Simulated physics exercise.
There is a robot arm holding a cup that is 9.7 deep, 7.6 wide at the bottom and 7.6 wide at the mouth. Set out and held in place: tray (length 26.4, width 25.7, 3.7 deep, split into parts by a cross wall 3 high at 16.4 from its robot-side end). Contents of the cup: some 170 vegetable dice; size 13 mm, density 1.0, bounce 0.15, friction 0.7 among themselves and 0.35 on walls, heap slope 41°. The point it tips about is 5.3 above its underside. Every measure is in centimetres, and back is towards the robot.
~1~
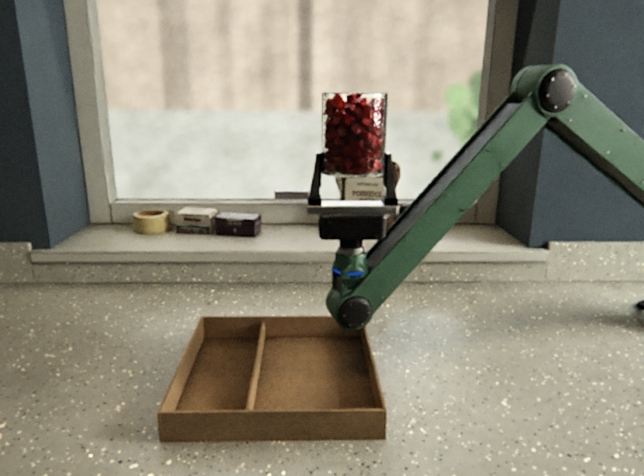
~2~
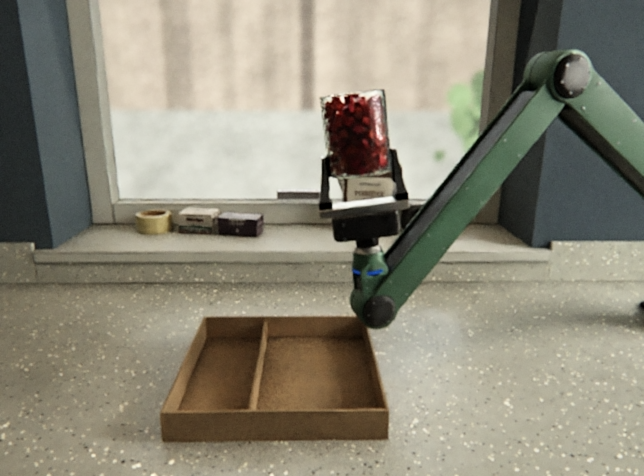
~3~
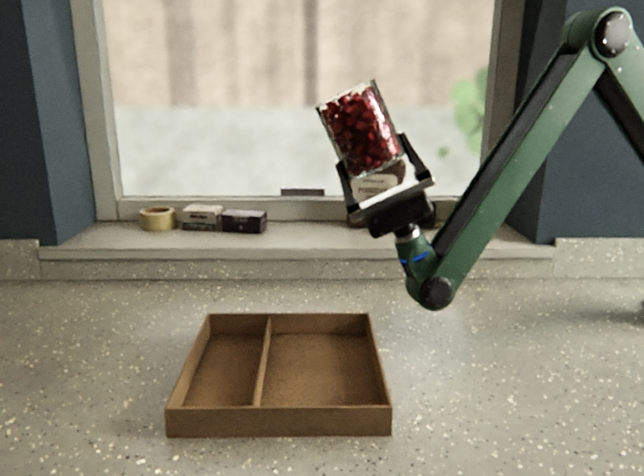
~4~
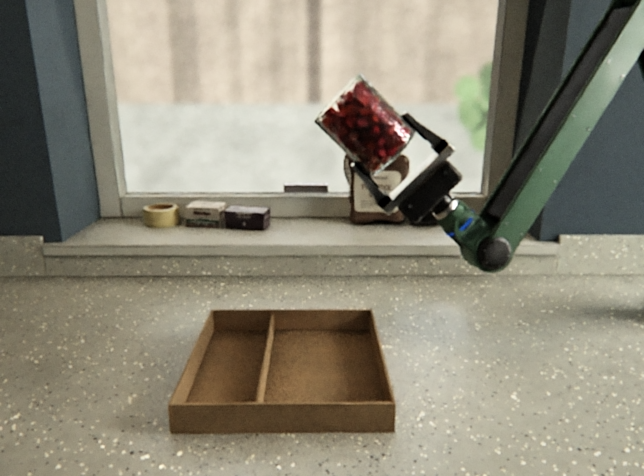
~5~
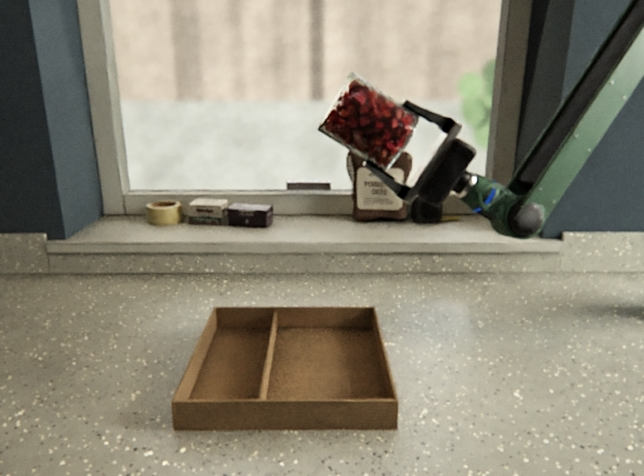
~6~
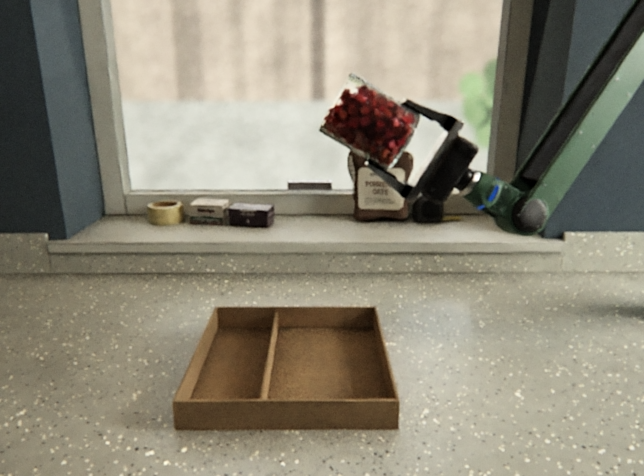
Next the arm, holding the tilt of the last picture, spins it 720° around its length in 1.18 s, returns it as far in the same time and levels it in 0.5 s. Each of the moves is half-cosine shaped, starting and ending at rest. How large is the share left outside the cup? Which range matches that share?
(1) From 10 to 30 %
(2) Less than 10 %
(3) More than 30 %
Less than 10 % (2).
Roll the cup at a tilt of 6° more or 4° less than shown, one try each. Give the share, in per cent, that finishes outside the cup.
You'd get close to 5 per cent, then close to 0 per cent.
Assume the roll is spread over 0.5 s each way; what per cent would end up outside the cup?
Then roughly 0 %.
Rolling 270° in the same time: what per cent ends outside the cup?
I'd expect some 0 per cent.
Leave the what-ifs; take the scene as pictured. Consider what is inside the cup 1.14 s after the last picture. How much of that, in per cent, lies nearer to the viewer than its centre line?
I'd put it at about 50 per cent.
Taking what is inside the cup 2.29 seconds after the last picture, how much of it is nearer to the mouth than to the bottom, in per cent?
About 45 per cent.
Then, 1.14 s later, tipped 60°, highest piece 39 above the table; 169 in the cup.
Then, 2.29 s later, tipped 60°, highest piece 39 above the table; 169 in the cup.
Then, 3.06 s later, upright, highest piece 41 above the table; 168 in the cup, 1 in the far-side part.
Then, 3.76 s later, upright, highest piece 41 above the table; 168 in the cup, 1 in the far-side part.
At rest, 168 in the cup, 1 in the far-side part. That is 1 % outside the cup.
